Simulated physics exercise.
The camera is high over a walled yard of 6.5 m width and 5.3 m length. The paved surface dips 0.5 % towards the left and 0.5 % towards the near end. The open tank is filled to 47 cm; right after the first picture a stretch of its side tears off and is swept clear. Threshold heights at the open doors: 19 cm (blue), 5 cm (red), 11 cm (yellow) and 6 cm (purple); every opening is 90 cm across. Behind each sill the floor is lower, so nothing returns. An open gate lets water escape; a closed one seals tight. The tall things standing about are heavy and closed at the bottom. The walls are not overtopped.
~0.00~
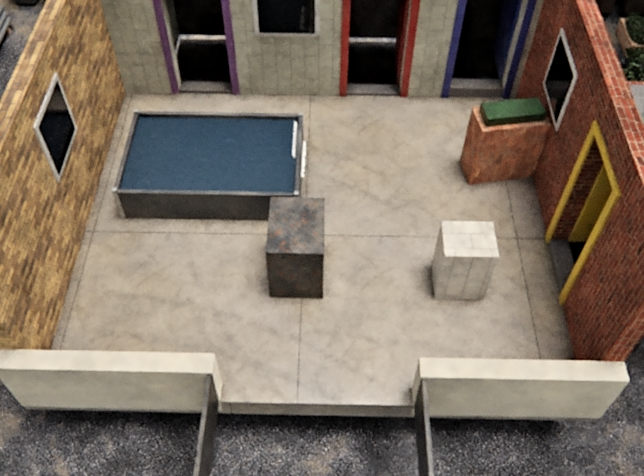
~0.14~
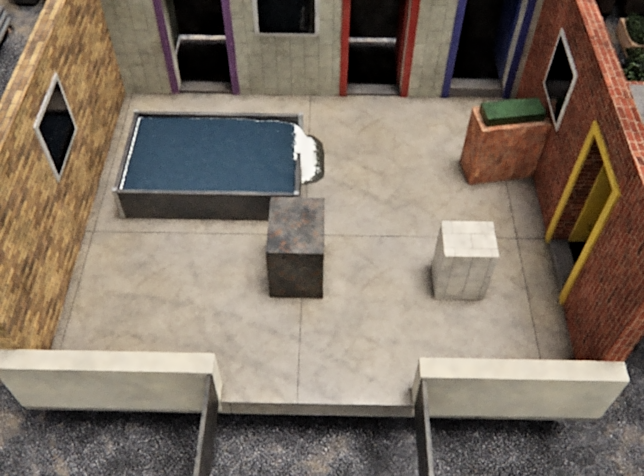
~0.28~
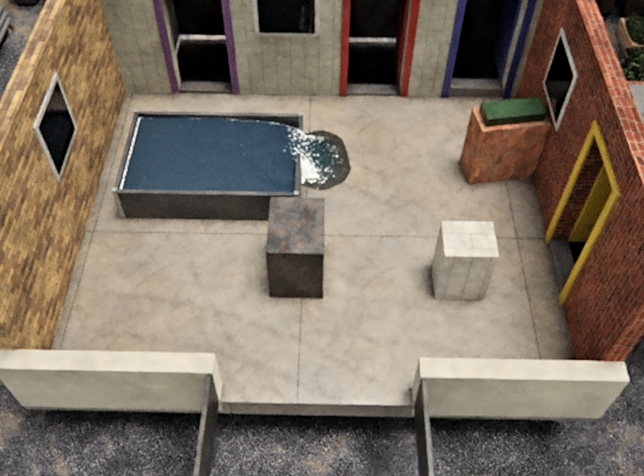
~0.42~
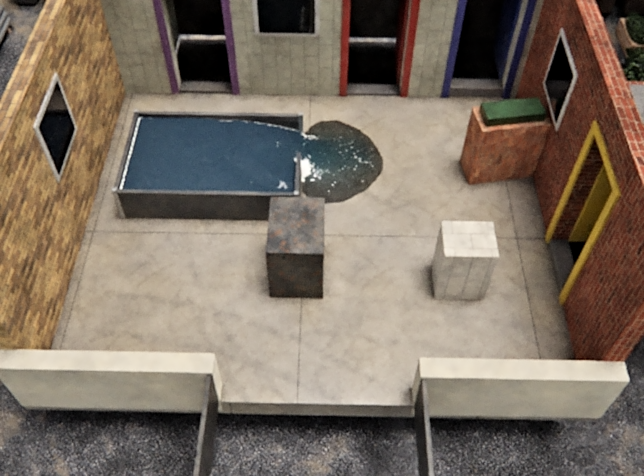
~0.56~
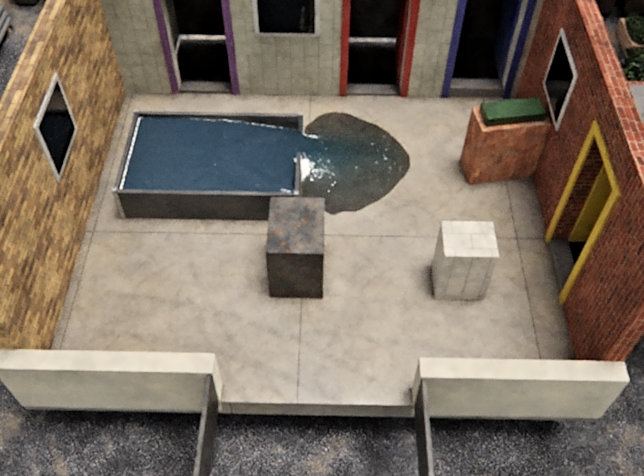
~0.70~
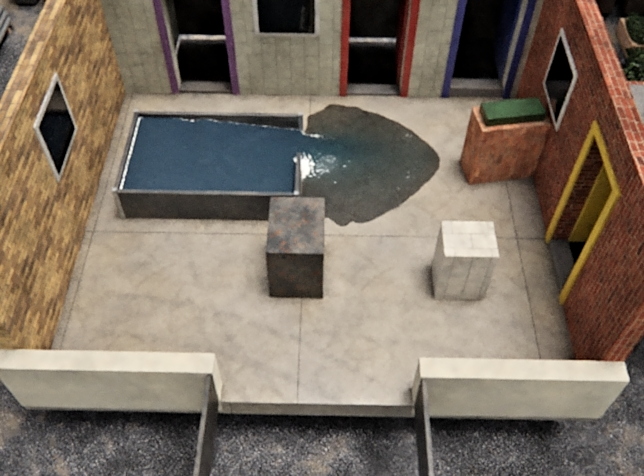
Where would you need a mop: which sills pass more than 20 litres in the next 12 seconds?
The water let in: At the blue door it keeps below the limit; at the red door it passes the limit; at the yellow door it does not reach the limit; at the purple door it keeps below the limit.
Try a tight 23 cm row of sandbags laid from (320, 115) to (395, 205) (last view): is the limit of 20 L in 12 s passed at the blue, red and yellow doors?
Against that limit: Blue not over, red not over, yellow under.
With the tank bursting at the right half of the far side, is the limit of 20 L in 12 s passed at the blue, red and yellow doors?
Against that limit: Blue not over, red past it, yellow under.
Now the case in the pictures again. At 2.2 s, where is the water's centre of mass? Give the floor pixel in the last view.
At about (283, 169).
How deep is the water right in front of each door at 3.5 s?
Depths in cm: Blue 20, red 6, yellow 12, purple 0.
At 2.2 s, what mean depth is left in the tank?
About 32 cm.
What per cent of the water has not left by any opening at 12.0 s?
Some 86 per cent remains.
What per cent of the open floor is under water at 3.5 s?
Near 35 per cent is wet.
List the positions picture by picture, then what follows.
In the first picture, still water, 47 cm deep, in the open tank at (213, 155).
In the second picture, the front is at (314, 140), 0.5 m from the gap at (298, 152); 0.2 m2 of floor is under water; 47 cm left at the back of the open tank.
In the third picture, the front is at (344, 171), 0.7 m from the gap at (298, 153); 0.6 m2 of floor is under water; 47 cm left at the back of the open tank.
In the fourth picture, water pours out at (298, 154) and has run 1.2 m, to (375, 169); typically 5 cm deep outside, 47 cm at the open tank's back.
In the fifth picture, the front is at (402, 152), 1.6 m from the gap at (298, 153); 2.0 m2 of floor is under water; 47 cm left at the back of the open tank.
In the sixth picture, the front is at (433, 161), 2.1 m from the gap at (298, 153); 2.9 m2 of floor is under water; 47 cm left at the back of the open tank.
After 1.4 s water covers 25 % of the floor and is deepest (27 cm) near (305, 159); blue door not reached, red door 3 cm at the sill, 0 L in, yellow door not reached, purple door not reached.
After 2.2 s water covers 30 % of the floor and is deepest (28 cm) near (514, 107); blue door 9 cm at the sill, 0 L in, red door 5 cm at the sill, 13 L in, yellow door not reached, purple door not reached.
After 3.5 s water covers 35 % of the floor and is deepest (28 cm) near (527, 163); blue door 20 cm at the sill, 2 L in, red door 6 cm at the sill, 30 L in, yellow door 12 cm at the sill, 0 L in, purple door not reached.
After 7.0 s water covers 65 % of the floor and is deepest (14 cm) near (578, 389); blue door 11 cm at the sill, 3 L in, red door 10 cm at the sill, 82 L in, yellow door 9 cm at the sill, 2 L in, purple door 2 cm at the sill, 0 L in.
After 12.0 s water covers 85 % of the floor and is deepest (8 cm) near (518, 388); blue door 5 cm at the sill, 3 L in, red door 6 cm at the sill, 112 L in, yellow door 6 cm at the sill, 2 L in, purple door 3 cm at the sill, 0 L in.
